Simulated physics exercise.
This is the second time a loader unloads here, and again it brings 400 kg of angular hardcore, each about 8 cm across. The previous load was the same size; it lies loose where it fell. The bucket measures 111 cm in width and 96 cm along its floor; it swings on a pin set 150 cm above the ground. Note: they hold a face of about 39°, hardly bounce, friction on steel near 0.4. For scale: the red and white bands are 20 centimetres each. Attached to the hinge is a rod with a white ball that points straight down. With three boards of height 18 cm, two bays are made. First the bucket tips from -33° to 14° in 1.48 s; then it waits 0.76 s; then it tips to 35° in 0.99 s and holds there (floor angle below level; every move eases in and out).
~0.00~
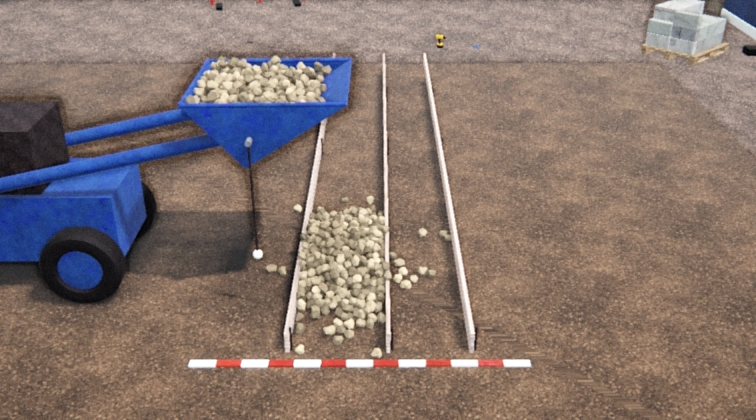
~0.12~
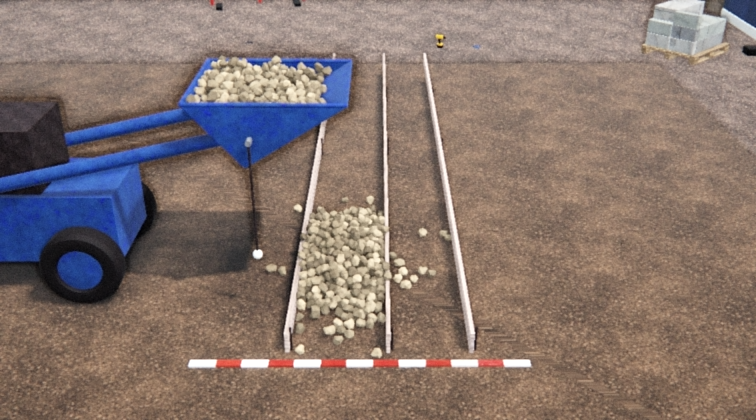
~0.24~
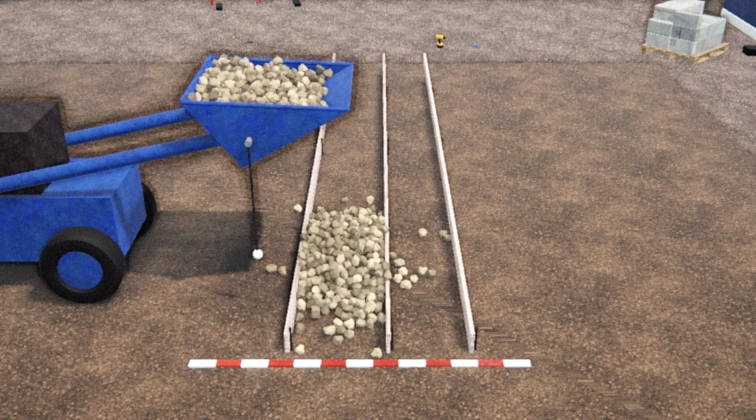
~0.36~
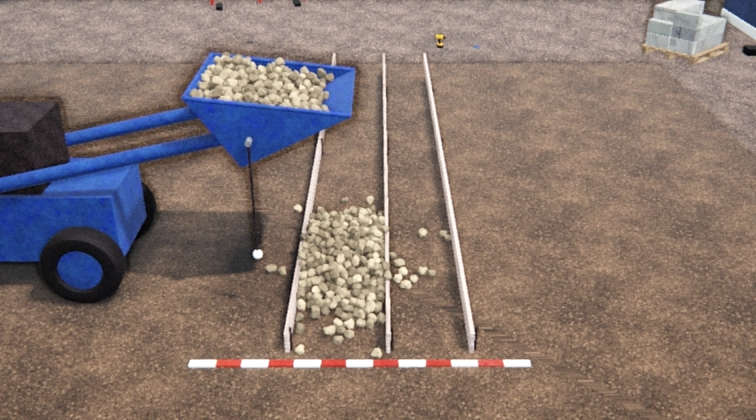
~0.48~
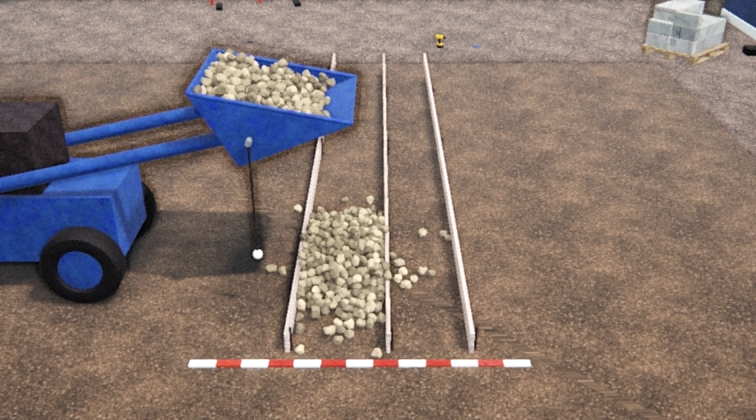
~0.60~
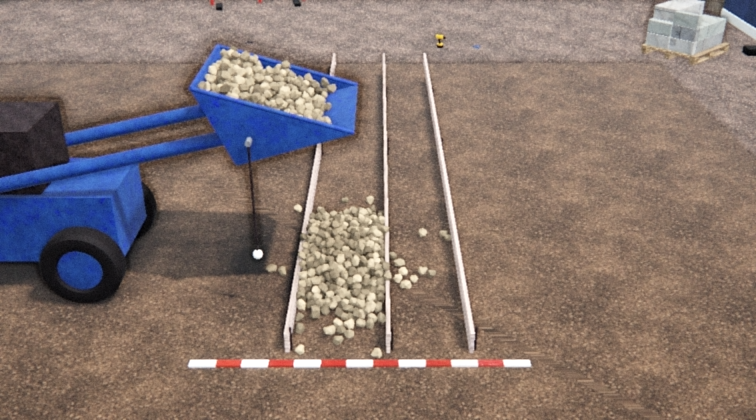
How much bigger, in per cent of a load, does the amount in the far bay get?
About 64 per cent bigger.
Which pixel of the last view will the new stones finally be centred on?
Middle: Approx. (401, 254) px.
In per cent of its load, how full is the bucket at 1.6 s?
About 100 per cent is held.
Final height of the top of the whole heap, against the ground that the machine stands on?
It reaches near 44 cm up from the ground.
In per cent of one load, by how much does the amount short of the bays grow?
Some 0 per cent.
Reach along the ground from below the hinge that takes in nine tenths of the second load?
Around 160 cm ahead of it.
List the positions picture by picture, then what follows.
In the first picture, the bucket is at -33°, its lip at (346, 104); the top of the load is at (240, 68). The earlier load is highest near (338, 235), 32 cm above ground level, 0 % short of the bays, 98 % in the near bay, 2 % in the far bay.
In the second picture, the bucket is at -32°, its lip at (347, 106); the top of the load is at (241, 68); the stones move at 0.1 m/s on average.
The third picture shows lip at (349, 110), floor tilted -30°, highest stones at (234, 66); the stones move at 0.1 m/s on average.
The fourth picture shows lip at (350, 116), floor tilted -26°, highest stones at (229, 63); the stones move at 0.1 m/s on average.
In the fifth picture, the bucket is at -21°, its lip at (352, 124); the top of the load is at (228, 61); the stones move at 0.2 m/s on average.
In the sixth picture, the bucket is at -16°, its lip at (354, 133); the top of the load is at (232, 59); the stones move at 0.2 m/s on average.
After 1.1 s the floor is at 7°; in per cent of one load, 100 in the bucket, 0 short of the bays, 98 in the near bay, 2 in the far bay; the foremost stones are at (424, 260).
After 1.6 s the floor is at 14°; in per cent of one load, 100 in the bucket, 0 short of the bays, 98 in the near bay, 2 in the far bay; the foremost stones are at (424, 260).
After 3.7 s the floor is at 35°; in per cent of one load, 15 in the bucket, 0 short of the bays, 155 in the near bay, 29 in the far bay; the foremost stones are at (453, 272).
After 6.4 s the floor is at 35°; in per cent of one load, 0 in the bucket, 0 short of the bays, 134 in the near bay, 66 in the far bay; the foremost stones are at (456, 274). Net gain in the far bay, 64.
